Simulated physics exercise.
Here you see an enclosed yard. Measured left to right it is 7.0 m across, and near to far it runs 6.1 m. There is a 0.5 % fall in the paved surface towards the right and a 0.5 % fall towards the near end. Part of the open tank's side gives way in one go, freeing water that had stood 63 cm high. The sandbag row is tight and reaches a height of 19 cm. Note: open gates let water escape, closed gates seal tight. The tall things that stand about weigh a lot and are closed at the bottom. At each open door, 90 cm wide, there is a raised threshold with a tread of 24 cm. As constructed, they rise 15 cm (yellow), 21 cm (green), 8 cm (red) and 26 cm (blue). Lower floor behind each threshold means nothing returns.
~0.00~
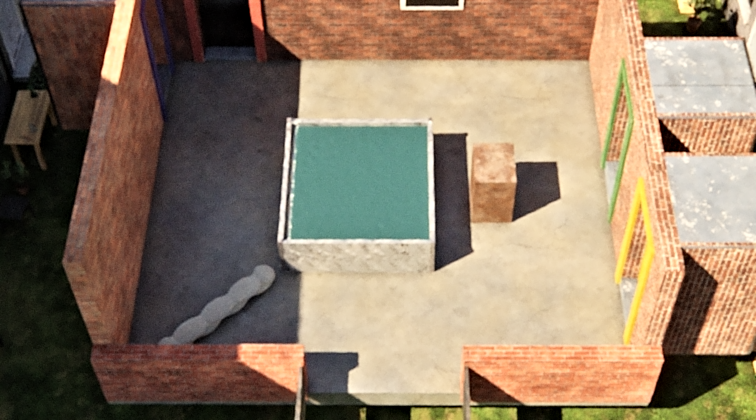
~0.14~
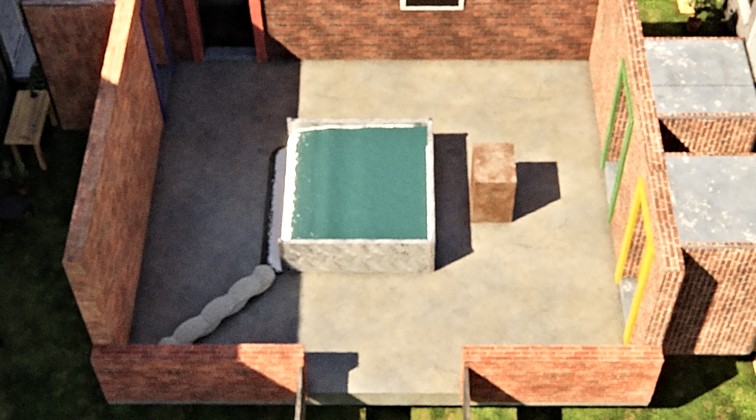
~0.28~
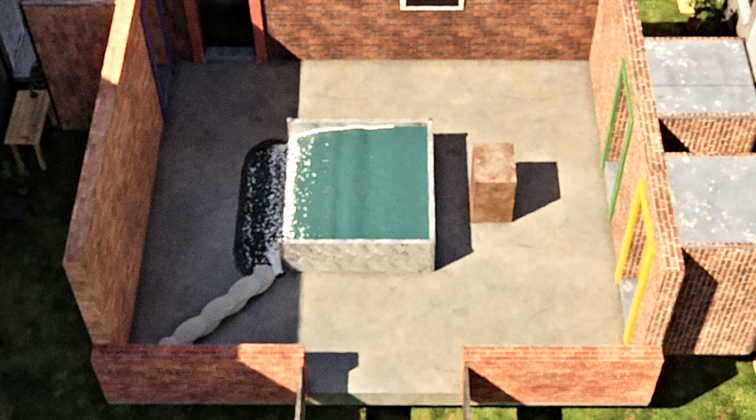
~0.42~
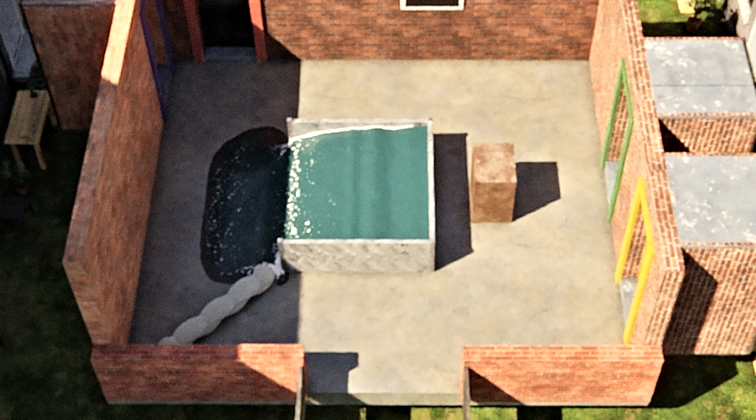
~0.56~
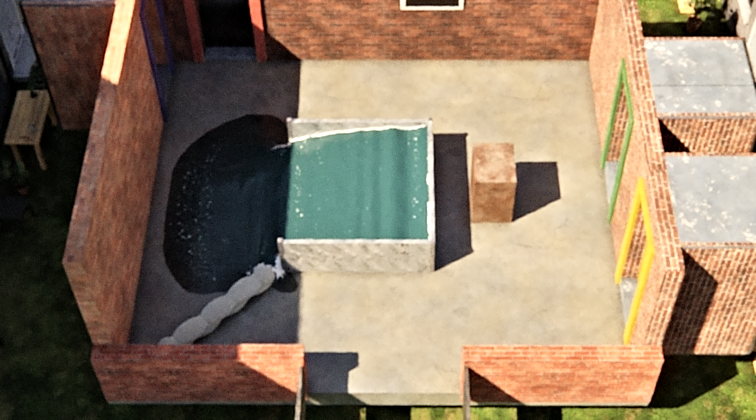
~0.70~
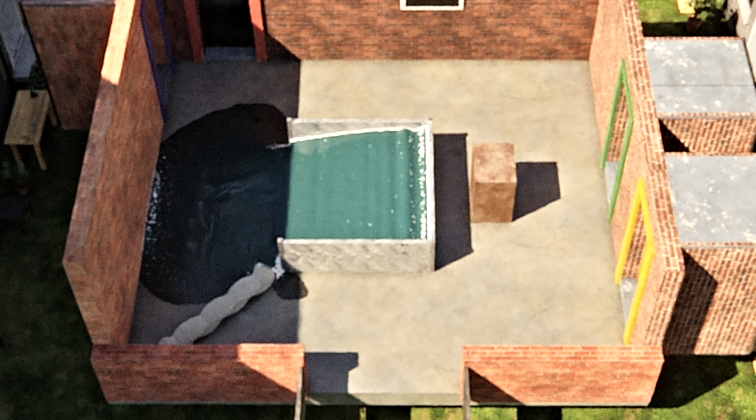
Open tank in a brick-walled yard losing its left side, water pouring out and spreading in a dark pool across the paving.
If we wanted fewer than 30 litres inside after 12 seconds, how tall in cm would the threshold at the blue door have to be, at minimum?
It would need to be around 14 cm tall.
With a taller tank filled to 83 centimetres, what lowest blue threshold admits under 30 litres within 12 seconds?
Step height: Approx. 21 cm.
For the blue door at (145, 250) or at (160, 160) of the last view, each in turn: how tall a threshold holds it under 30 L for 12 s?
Minimums: About 31 cm and 27 cm.
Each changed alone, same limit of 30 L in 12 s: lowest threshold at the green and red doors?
Roughly 6.0 cm for the green door and roughly 21 cm for the red door.
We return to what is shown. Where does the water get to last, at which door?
Answer: Green.
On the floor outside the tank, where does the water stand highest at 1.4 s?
Near pixel (161, 220).
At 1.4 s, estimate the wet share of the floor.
Around 25 per cent of the free floor.
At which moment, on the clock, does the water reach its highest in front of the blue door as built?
Crest at t of about 3.0 s.
After 1.4 s water covers 25 % of the floor, deepest (42 cm) near (161, 220); 12 cm at the blue door, 0 litres in over its 26 cm threshold.
After 3.0 s water covers 40 % of the floor, deepest (43 cm) near (124, 376); 21 cm at the blue door, 0 litres in over its 26 cm threshold.
After 12.0 s water covers 90 % of the floor, deepest (14 cm) near (126, 364); 6 cm at the blue door, 2 litres in over its 26 cm threshold.
At the blue door as built, the water arrived by 1.2 s and peaked near 21 cm at 3.0 s.
Run again over the same 12 s with other heights there, 46 litres in over 12 cm, 20 litres over 16 cm. The limit of 30 litres is kept from about 14 cm up.
